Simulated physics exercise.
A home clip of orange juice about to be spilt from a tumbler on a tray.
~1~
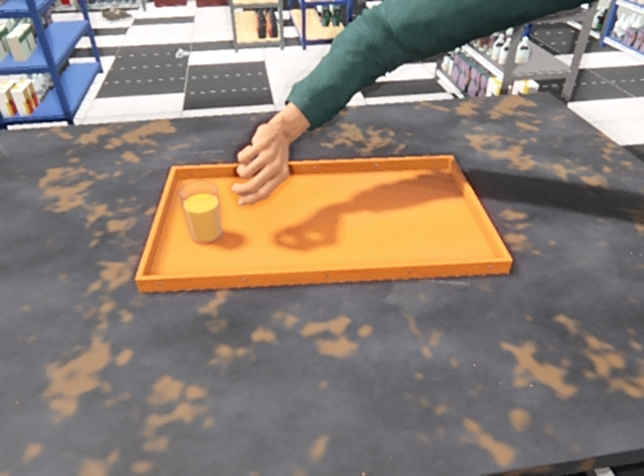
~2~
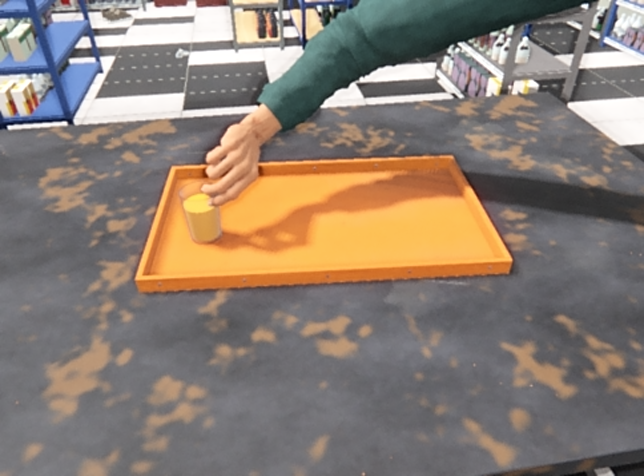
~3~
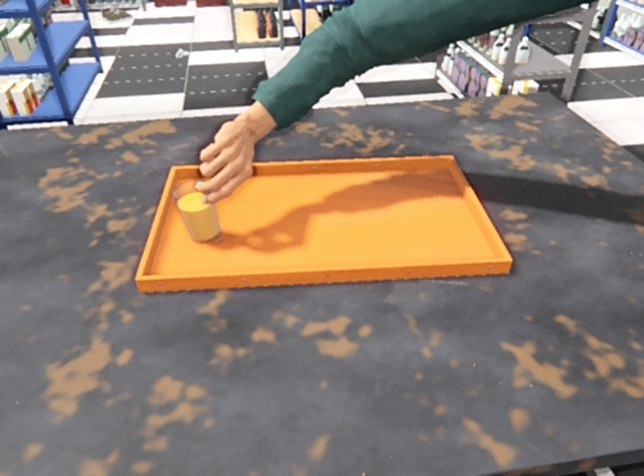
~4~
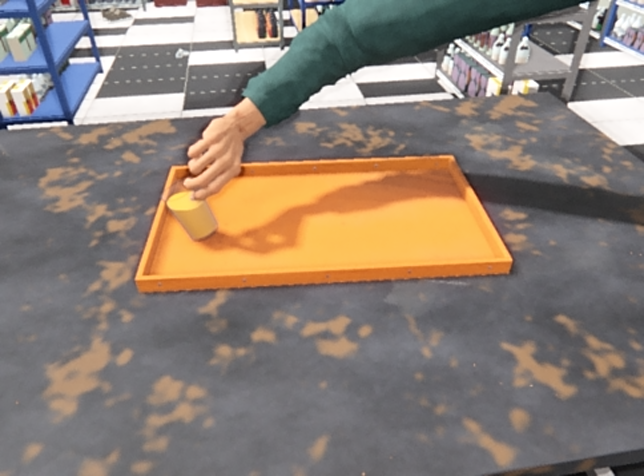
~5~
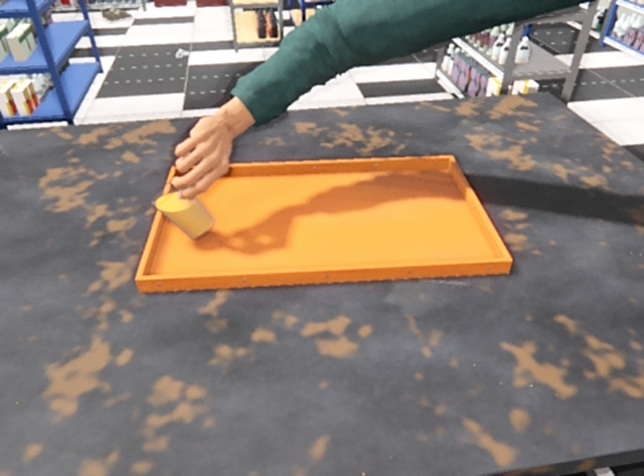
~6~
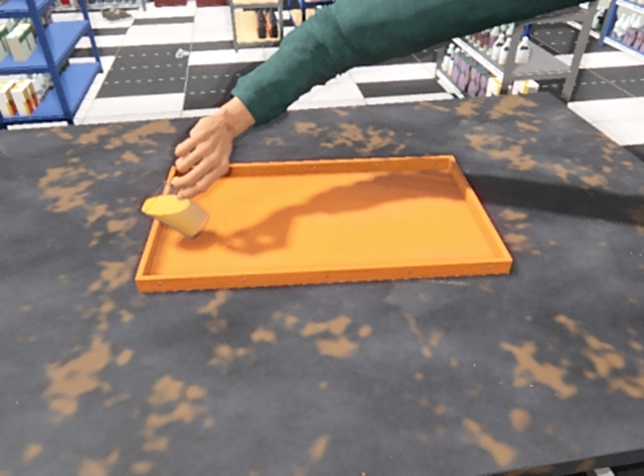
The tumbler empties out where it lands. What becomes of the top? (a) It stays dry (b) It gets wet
(b) It gets wet.
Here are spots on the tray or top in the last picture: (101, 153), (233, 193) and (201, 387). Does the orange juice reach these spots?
Starting from the first: Never touched, then never touched, finally never touched.
Shortly, the tumbler lies across the rim; the puddle covers about as much as a plate; it has landed past the rim.
Then, the puddle covers about as much as a tray; it has landed past the rim.
At the finish, the puddle covers about as much as a tray; it has landed past the rim.
